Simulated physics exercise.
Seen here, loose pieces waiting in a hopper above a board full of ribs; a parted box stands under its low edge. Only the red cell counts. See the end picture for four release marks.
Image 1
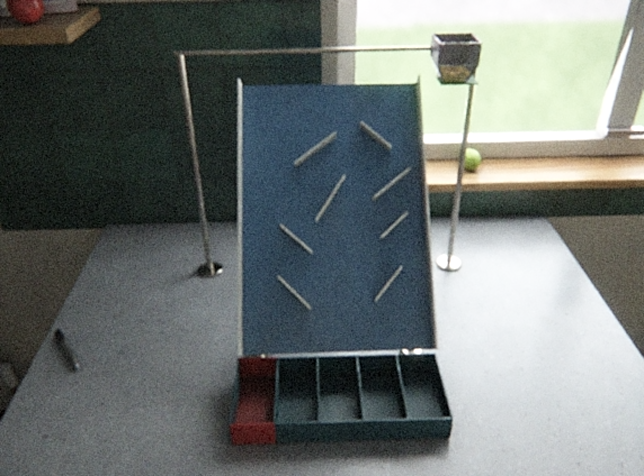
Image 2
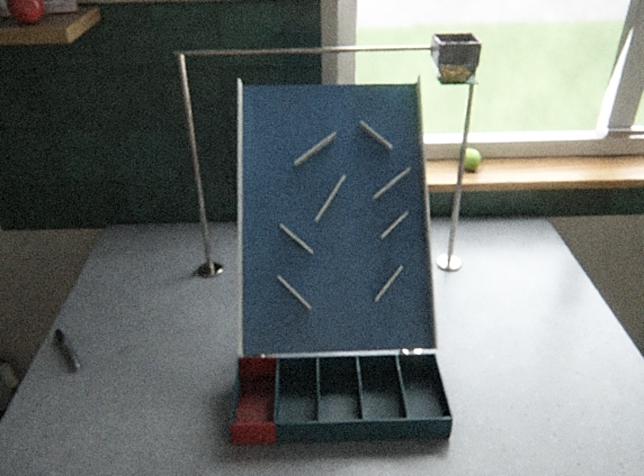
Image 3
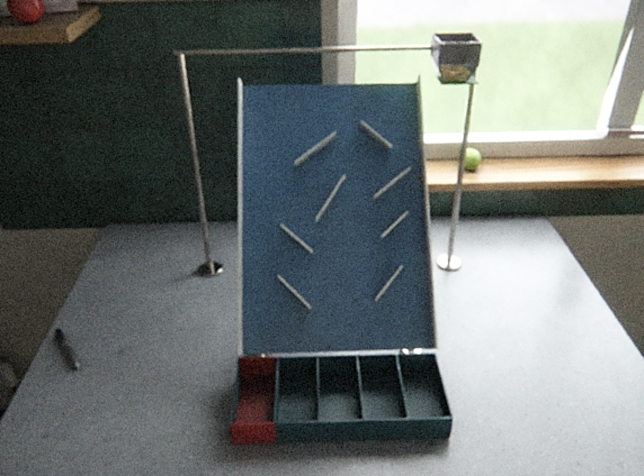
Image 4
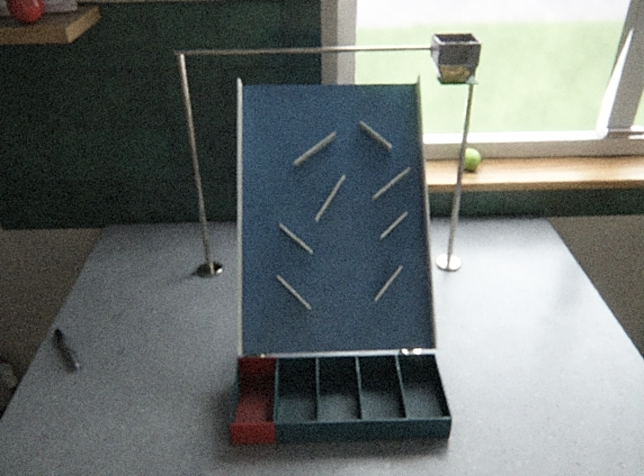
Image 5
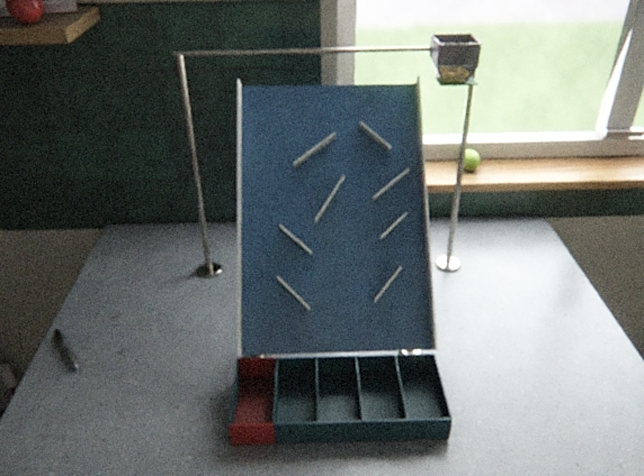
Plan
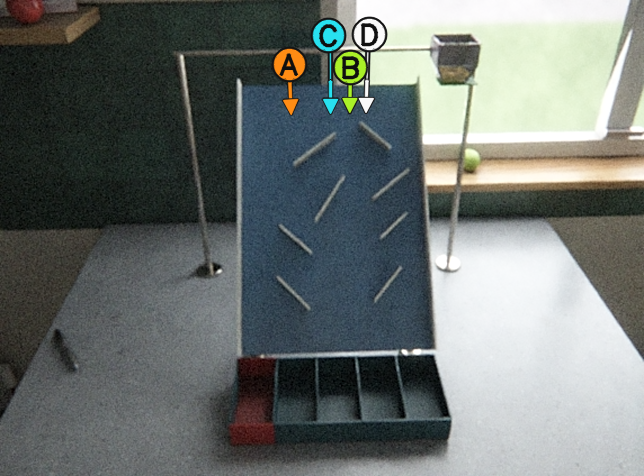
On a grey table, a ribbed blue board stands motionless above a box with one red cell.
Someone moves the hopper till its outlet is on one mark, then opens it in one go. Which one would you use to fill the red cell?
Take A.
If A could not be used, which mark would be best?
That is mark C.
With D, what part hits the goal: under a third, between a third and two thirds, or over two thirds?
Under a third.
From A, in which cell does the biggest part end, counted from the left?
The first.
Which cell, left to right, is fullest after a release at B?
The third from the left.
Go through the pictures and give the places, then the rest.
Hopper at (452, 74), dried chickpeas, door shut, in the first picture.
Ribs (295, 163) to (336, 132), (361, 121) to (391, 146), (317, 219) to (345, 175), in the second picture.
Ribs (374, 197) to (410, 167), (280, 224) to (312, 252), (382, 236) to (408, 212), in the third picture.
Ribs (278, 276) to (310, 308), (375, 300) to (402, 266), in the fourth picture.
Red cell at (252, 433), number 1 of 5 from the left, in the fifth picture.
On the marked copy, mark A meets the board at (290, 108); mark B meets the board at (349, 107); mark C meets the board at (330, 108); mark D meets the board at (366, 107).
If A is chosen, about two thirds in the red cell, about a quarter in other cells, a small part held on the board.
If B is chosen, a small part in the red cell, most in other cells, a small part held on the board.
If C is chosen, about a third in the red cell, about half in other cells, a small part held on the board.
If D is chosen, none in the red cell, most in other cells, a small part held on the board.
